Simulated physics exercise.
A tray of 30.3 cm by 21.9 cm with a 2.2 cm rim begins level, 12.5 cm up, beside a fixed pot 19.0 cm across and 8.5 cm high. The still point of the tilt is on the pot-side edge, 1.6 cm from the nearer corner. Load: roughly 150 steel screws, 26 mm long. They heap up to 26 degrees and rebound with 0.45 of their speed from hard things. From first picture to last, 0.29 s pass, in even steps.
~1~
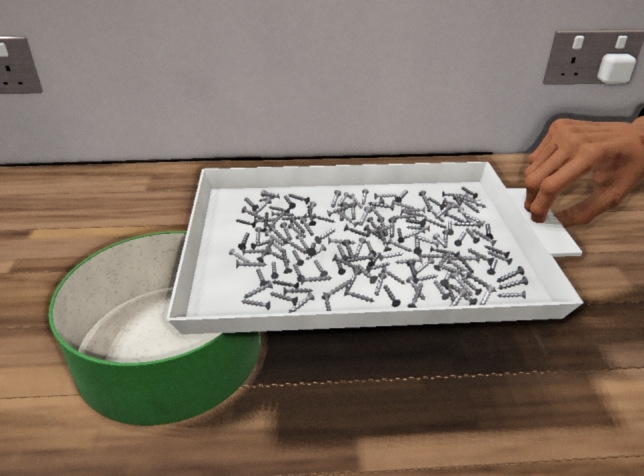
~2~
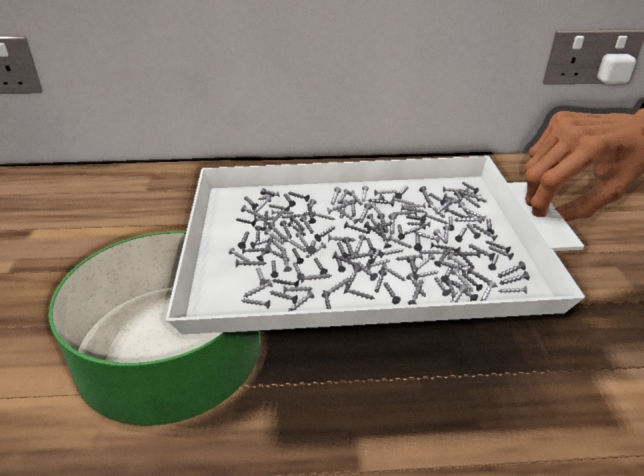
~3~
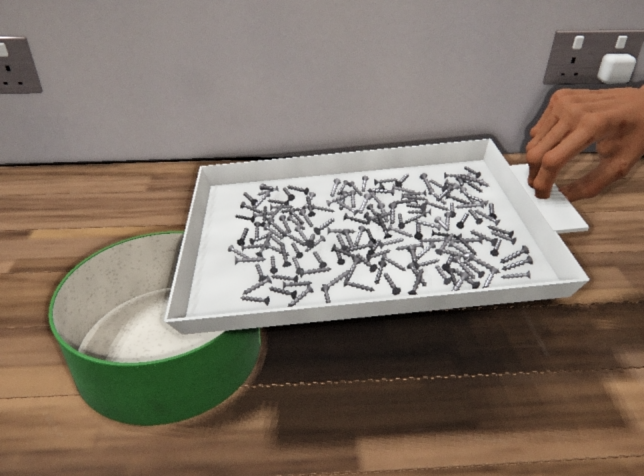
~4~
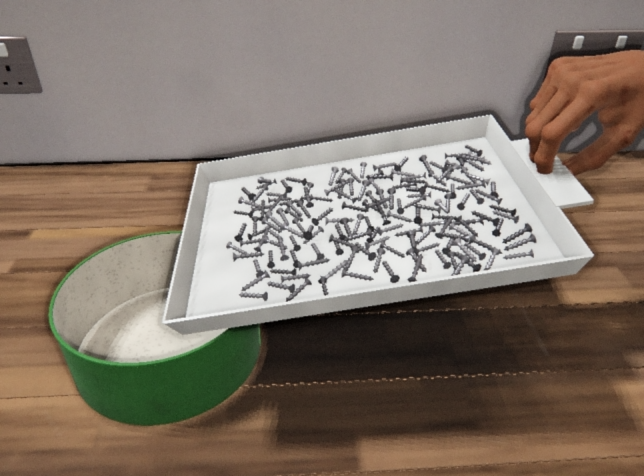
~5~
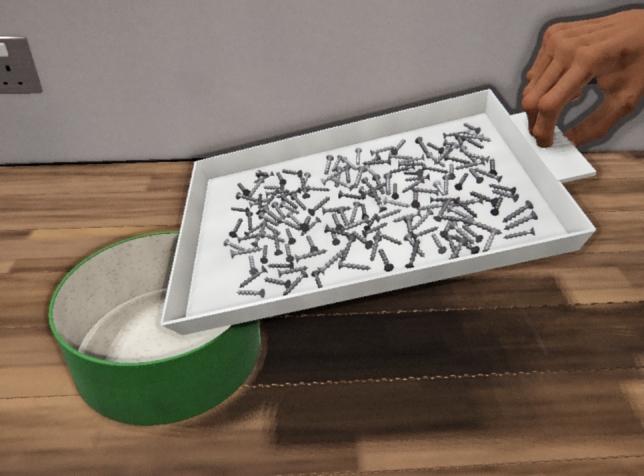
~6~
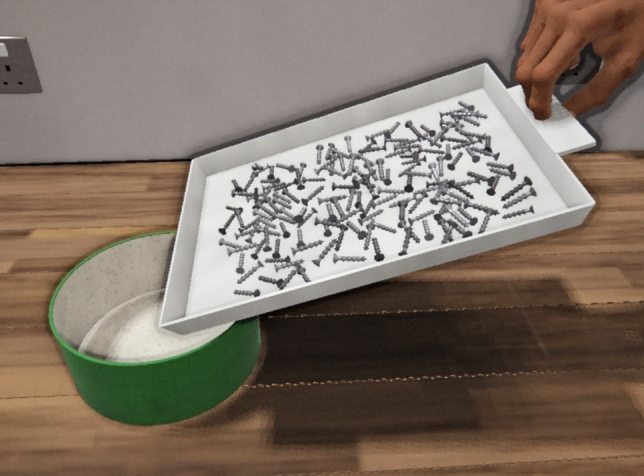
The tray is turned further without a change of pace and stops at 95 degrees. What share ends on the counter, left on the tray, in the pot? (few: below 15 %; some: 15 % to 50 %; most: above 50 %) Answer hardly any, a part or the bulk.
On the counter: A part; left on the tray: Hardly any; in the pot: The bulk.
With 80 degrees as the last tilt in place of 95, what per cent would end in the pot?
In that case some 65 per cent.
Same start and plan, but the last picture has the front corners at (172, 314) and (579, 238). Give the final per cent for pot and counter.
Pot 90, counter 10.
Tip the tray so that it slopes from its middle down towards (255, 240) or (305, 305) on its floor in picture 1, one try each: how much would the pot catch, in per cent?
About 85 and 0 per cent.
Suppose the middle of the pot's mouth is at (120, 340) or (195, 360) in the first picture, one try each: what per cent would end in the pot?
About 95 and 75 per cent.
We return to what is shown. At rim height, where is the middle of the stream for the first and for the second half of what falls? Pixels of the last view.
At about (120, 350), then at (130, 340).
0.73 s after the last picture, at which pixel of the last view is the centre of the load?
Near (150, 357).
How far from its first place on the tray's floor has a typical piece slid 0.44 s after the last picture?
Roughly 15 cm.
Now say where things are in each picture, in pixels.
The first frame shows tray tilt 0 degrees, front corners at (178, 313) and (570, 297); middle of the pieces at (370, 247); pot at (157, 288).
The second frame shows tray tilt 1 degrees, front corners at (177, 313) and (571, 291); middle of the pieces at (370, 244).
The third frame shows tray tilt 5 degrees, front corners at (176, 313) and (575, 274), lowest corner left front; middle of the pieces at (370, 235).
The fourth frame shows tray tilt 9 degrees, front corners at (173, 315) and (579, 251), lowest corner left front; middle of the pieces at (368, 222).
The fifth frame shows tray tilt 14 degrees, front corners at (171, 316) and (581, 226), lowest corner left front; middle of the pieces at (377, 198).
The sixth frame shows tray tilt 19 degrees, front corners at (169, 317) and (580, 200), lowest corner left front; middle of the pieces at (369, 185); pot at (157, 288).
Then, 0.44 s after the last picture, tilt 56 degrees; the tray holds 100 %, the pot 0 %.
Then, 0.73 s after the last picture, tilt 80 degrees; the tray holds 40 %, the pot 35 %.
Then, 1.13 s after the last picture, tilt 95 degrees; the tray holds 0 %, the pot 70 %.
In the end, counter 30 %, tray 0 %, pot 70 %.
